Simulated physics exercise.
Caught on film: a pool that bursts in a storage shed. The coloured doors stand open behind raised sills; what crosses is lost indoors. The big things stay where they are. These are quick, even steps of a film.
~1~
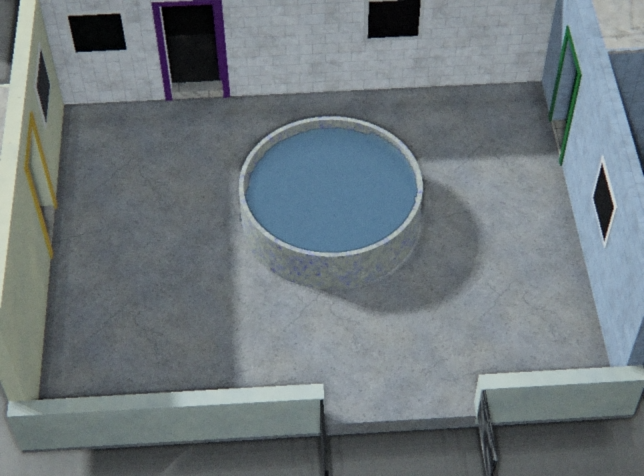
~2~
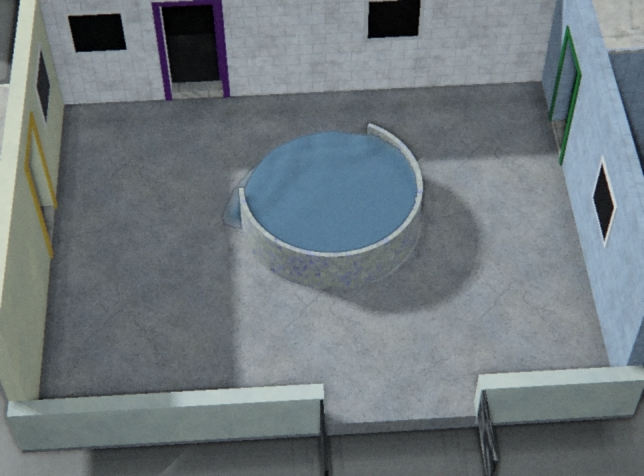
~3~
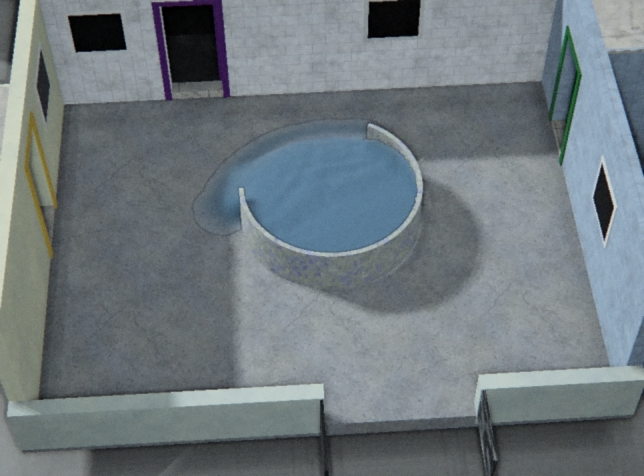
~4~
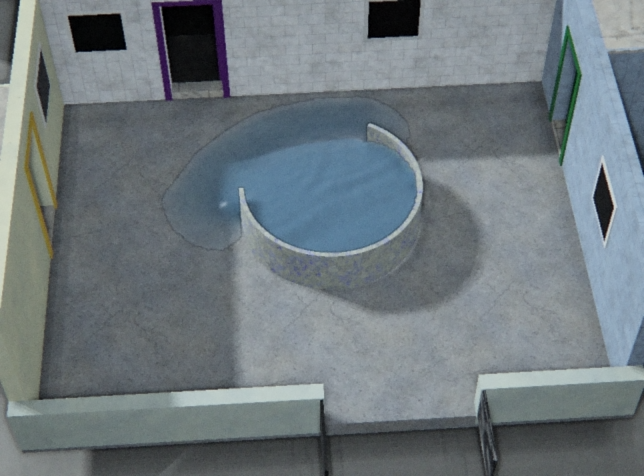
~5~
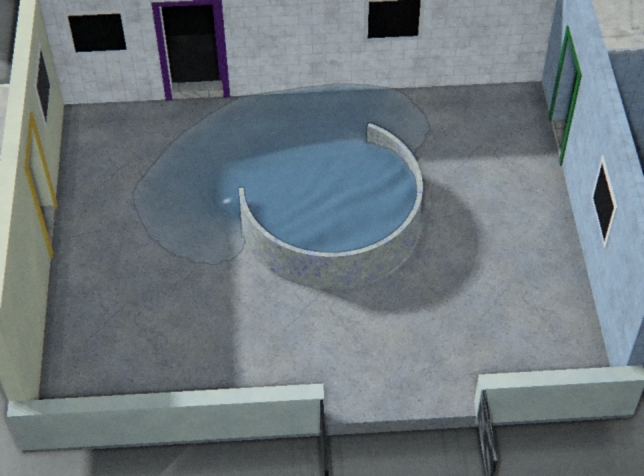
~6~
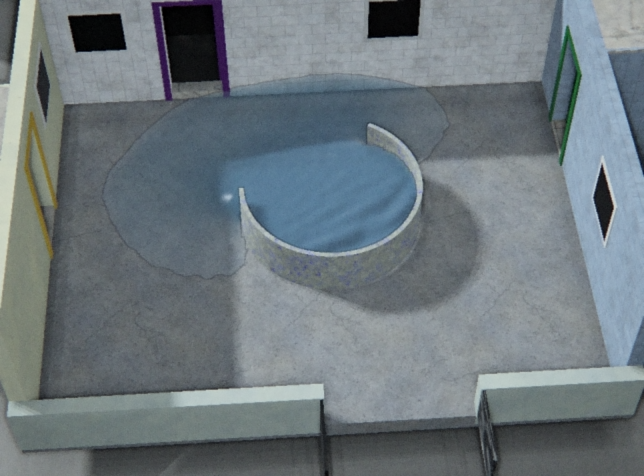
Blue water lies still in a round, pale-rimmed tank, then pours through a gap that opens on its far left side and spreads in a widening, see-through sheet over the grey floor toward the back and left walls. The walled storage shed is seen from high above, the view unmoving. A purple doorway stands at the back, a yellow one at left and a green one at right.
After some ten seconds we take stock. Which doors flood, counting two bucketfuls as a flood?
One by one: The purple door lets in a lot; the yellow door lets in a lot; the green door lets in a lot.
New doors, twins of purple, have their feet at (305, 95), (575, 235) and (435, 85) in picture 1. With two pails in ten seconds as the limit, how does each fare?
In that order: Goes over, holds, stays under.
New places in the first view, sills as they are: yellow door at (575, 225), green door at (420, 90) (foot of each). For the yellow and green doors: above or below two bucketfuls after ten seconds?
Then: Yellow door is under, green door floods.
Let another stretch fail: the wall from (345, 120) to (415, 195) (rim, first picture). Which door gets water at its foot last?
Last comes the yellow one.
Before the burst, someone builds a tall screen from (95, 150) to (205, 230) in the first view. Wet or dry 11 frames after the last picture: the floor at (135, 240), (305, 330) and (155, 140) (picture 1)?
As listed: No water, not flooded, under water.
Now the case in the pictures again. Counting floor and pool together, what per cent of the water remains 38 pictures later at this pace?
Near 92 in a hundred.
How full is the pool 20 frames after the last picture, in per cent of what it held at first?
Some 20 per cent.
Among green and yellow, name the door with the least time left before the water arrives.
The one in yellow.
A moment on, water covers 35 % of the floor; the purple door under two buckets in, the yellow door wet at the sill, nothing in, the green door not reached.
Next, water covers 35 % of the floor; the purple door far over two buckets in, the yellow door under two buckets in, the green door wet at the sill, nothing in.
Then, water covers 55 % of the floor; the purple door far over two buckets in, the yellow door over two buckets in, the green door over two buckets in.
Later, water covers 90 % of the floor; the purple door far over two buckets in, the yellow door over two buckets in, the green door far over two buckets in.
In the end, water covers 100 % of the floor; the purple door far over two buckets in, the yellow door over two buckets in, the green door far over two buckets in.
